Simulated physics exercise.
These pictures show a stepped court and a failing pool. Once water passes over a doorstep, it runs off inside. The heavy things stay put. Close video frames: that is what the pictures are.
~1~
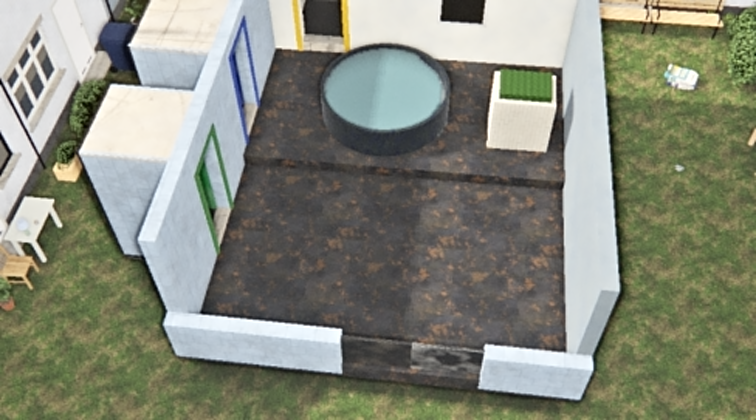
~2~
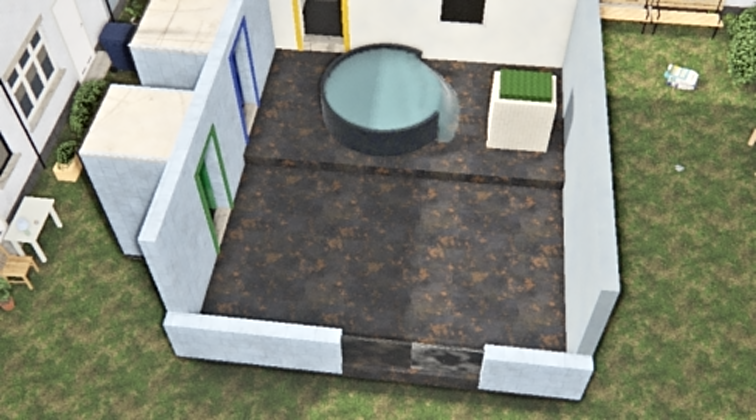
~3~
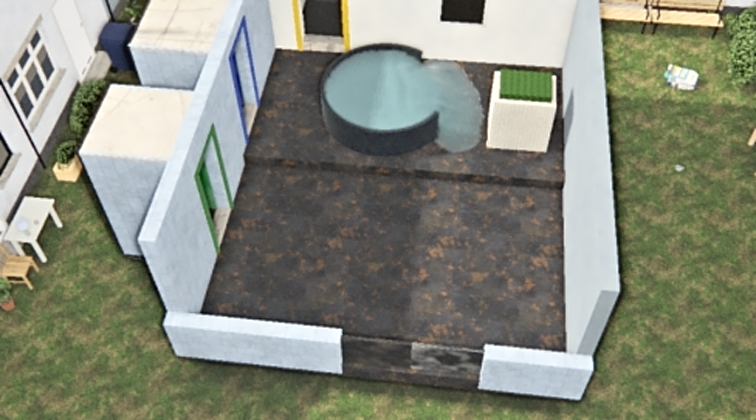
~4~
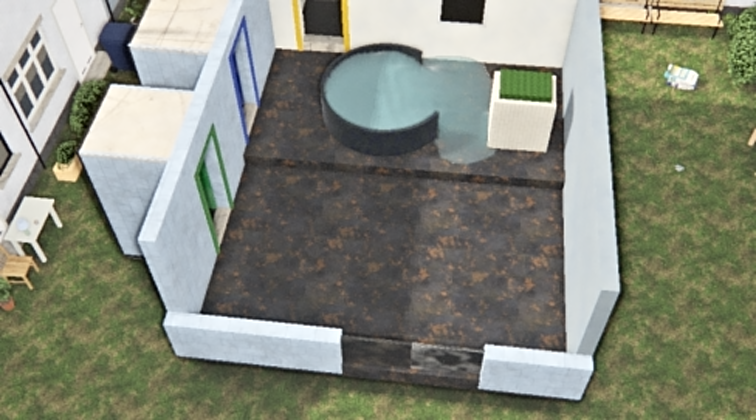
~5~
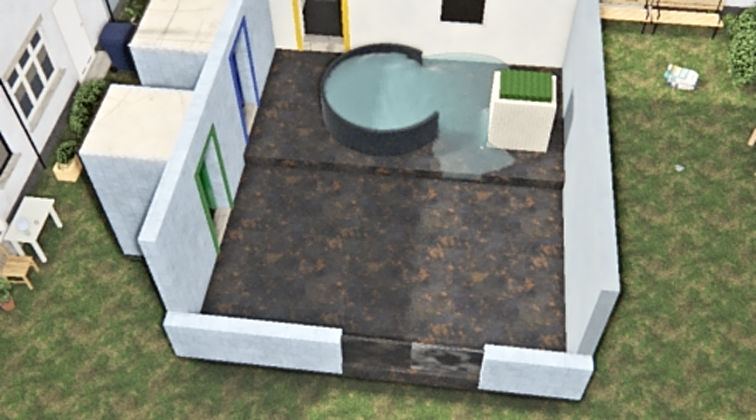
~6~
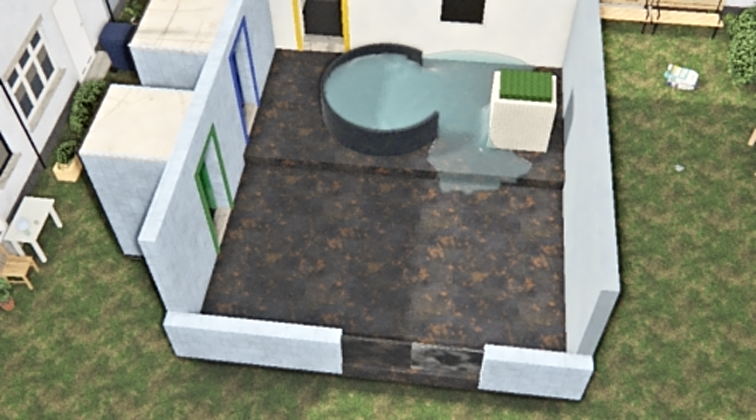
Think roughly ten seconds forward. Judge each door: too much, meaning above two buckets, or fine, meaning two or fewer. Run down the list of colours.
Green door: Fine, blue door: Fine, yellow door: Fine.
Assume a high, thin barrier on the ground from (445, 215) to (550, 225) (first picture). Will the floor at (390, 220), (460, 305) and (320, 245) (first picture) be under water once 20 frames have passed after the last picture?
Submerged, spared, then submerged.
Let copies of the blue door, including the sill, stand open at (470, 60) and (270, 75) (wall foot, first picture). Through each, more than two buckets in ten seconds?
In that order: Is over, takes less.
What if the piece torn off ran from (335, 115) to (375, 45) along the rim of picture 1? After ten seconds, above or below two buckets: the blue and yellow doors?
Result - blue overshoots, yellow overshoots.
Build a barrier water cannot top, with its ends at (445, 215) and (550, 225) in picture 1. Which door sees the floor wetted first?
I'd go with the door marked yellow.
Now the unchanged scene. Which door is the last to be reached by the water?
The green door.
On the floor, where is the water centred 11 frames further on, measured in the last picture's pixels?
The balance point is around (453, 109).
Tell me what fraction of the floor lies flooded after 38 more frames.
Some 75 per cent.
A moment on, water covers 20 % of the floor; the green door not reached, the blue door not reached, the yellow door not reached.
Next, water covers 35 % of the floor; the green door not reached, the blue door not reached, the yellow door not reached.
Then, water covers 60 % of the floor; the green door not reached, the blue door not reached, the yellow door wet at the sill, nothing in.
Later, water covers 75 % of the floor; the green door not reached, the blue door wet at the sill, nothing in, the yellow door wet at the sill, nothing in.
In the end, water covers 95 % of the floor; the green door under two buckets in, the blue door wet at the sill, nothing in, the yellow door wet at the sill, nothing in.
